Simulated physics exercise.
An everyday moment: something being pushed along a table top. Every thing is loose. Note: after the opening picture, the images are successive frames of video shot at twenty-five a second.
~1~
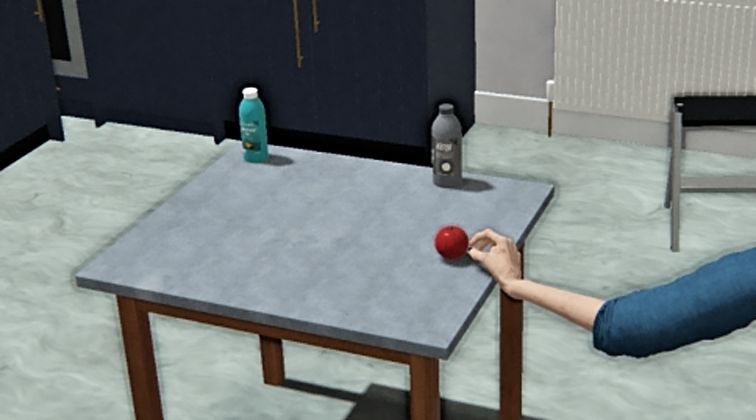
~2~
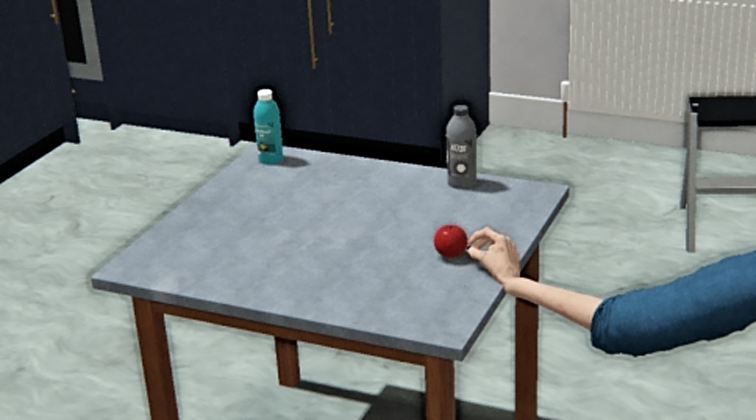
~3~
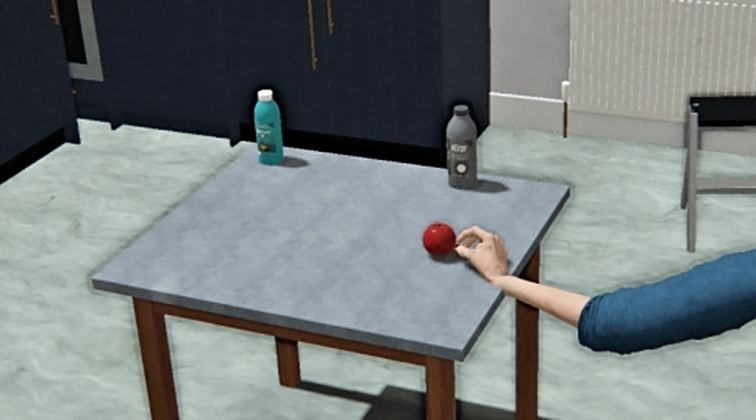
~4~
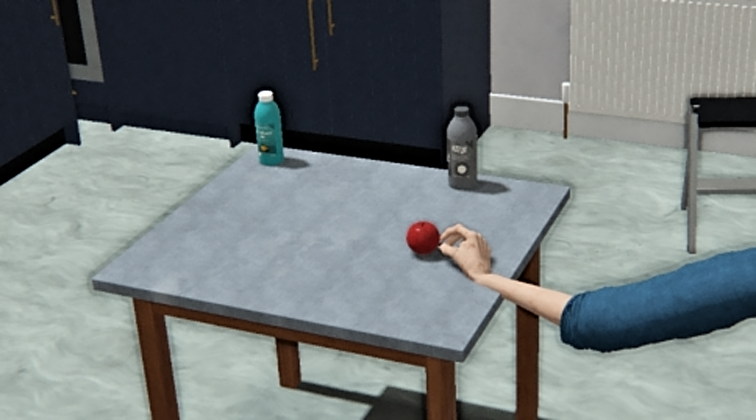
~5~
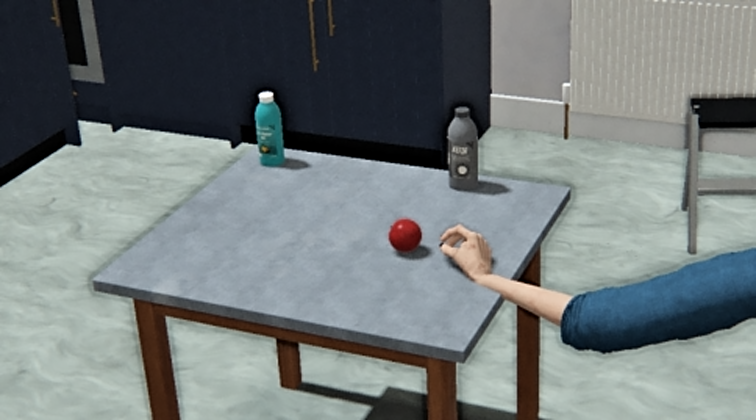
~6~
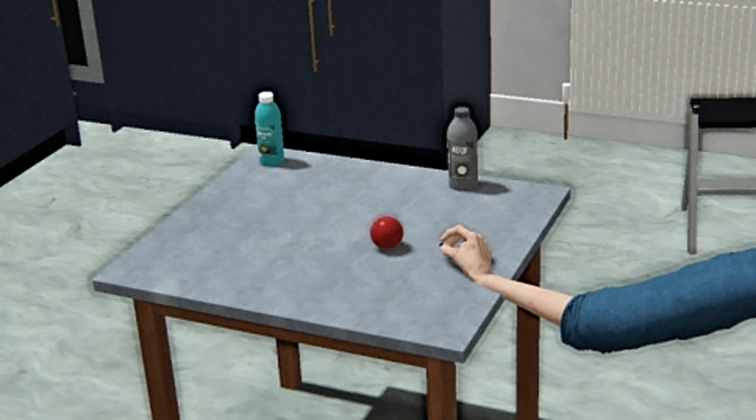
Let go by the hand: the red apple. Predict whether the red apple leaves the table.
It leaves the table.
Then, 0.20 s past the last view, red apple displaced well along near (302, 219).
Then, 0.50 s past the last view, red apple displaced well along near (191, 202).
Then, 0.70 s past the last view, red apple now off the table.
Then, 1.00 s past the last view, things are still on the move.
Finally, off the table, red apple.
